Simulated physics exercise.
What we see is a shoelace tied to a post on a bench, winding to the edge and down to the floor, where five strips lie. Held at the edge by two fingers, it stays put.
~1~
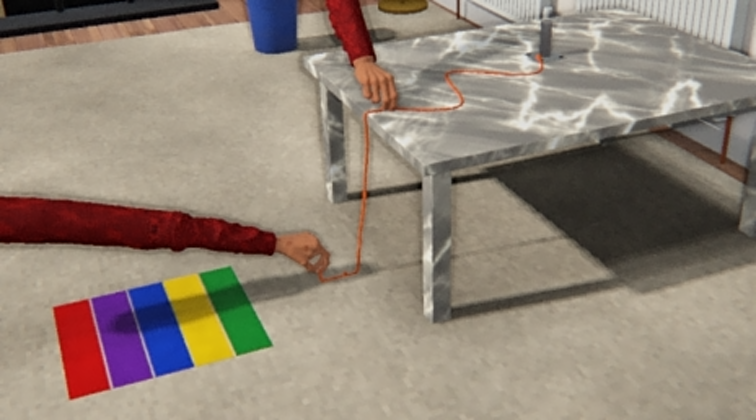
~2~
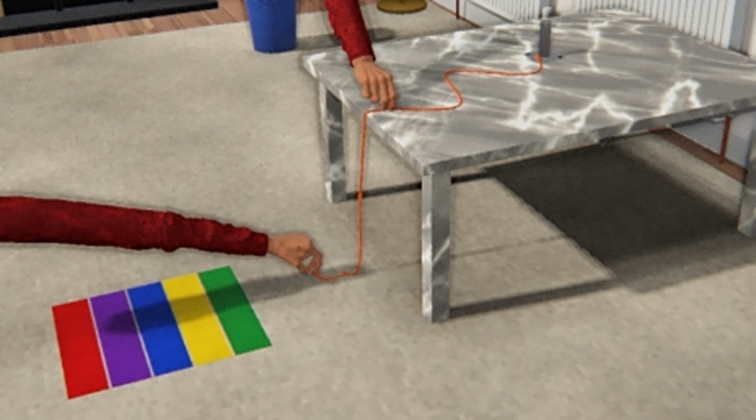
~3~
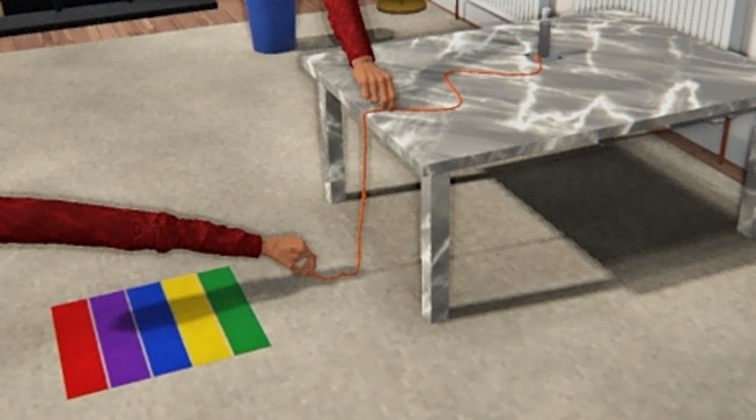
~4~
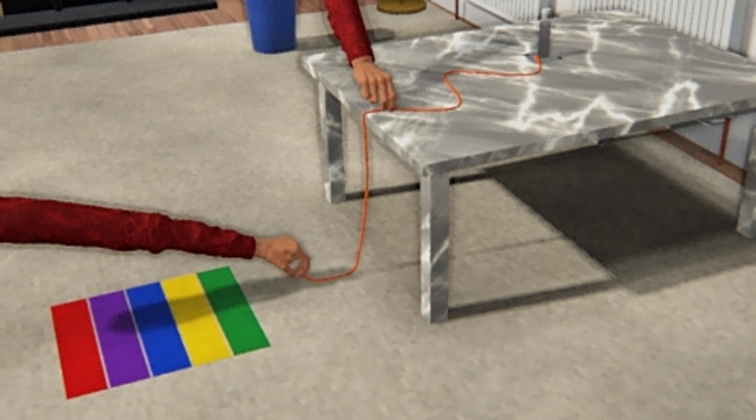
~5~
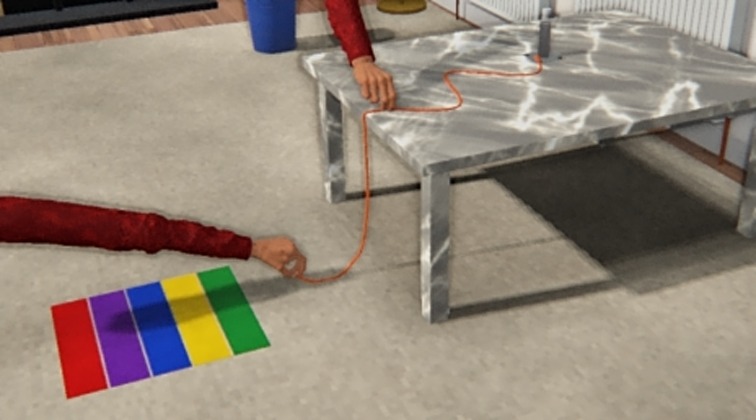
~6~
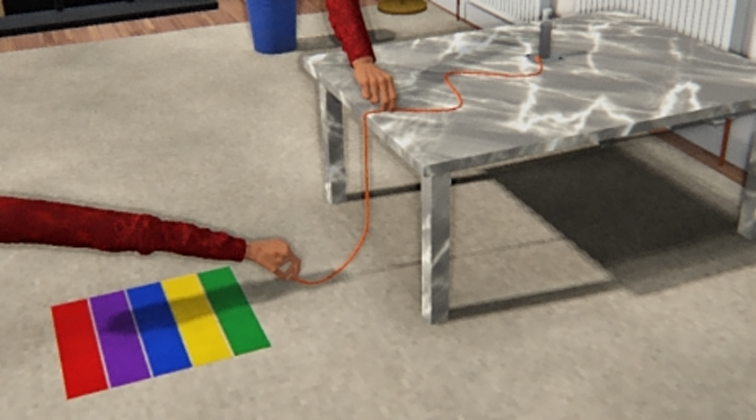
A hand slowly draws the orange string's end slightly left while another presses the table edge.
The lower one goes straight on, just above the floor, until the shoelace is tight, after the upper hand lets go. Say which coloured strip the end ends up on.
It ends up on the red strip.
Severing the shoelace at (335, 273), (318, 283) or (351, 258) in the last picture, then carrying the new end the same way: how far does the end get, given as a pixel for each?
The pixels come out at around (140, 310), (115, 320) and (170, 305), one per try.
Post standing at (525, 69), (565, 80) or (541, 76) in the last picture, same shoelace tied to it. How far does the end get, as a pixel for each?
The places are (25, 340), (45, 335) and (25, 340).
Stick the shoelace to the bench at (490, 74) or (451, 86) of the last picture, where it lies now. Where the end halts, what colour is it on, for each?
Try 1: Purple; try 2: Blue.
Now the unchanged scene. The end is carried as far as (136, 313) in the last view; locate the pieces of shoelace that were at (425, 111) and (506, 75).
At (345, 154), then (478, 76).
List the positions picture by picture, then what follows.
The first frame shows end (320, 269); green (247, 335); yellow (209, 345); blue (169, 355); purple (128, 365); red (86, 376).
The second frame shows end (313, 270); shoelace through (540, 70) (464, 71) (460, 97) (395, 109) (362, 171) (360, 254).
The third frame shows end (307, 272).
The fourth frame shows end (300, 274); shoelace through (540, 71) (463, 72) (459, 98) (394, 109) (367, 171) (359, 254).
The fifth frame shows end (297, 274).
The sixth frame shows end (291, 276); shoelace through (540, 71) (464, 73) (460, 99) (395, 110) (366, 172) (355, 252).
Soon after, end near (136, 313); over blue.
Then, end near (96, 322); over purple.
At full stretch, end near (72, 328); over red. It gets as far as the red strip.
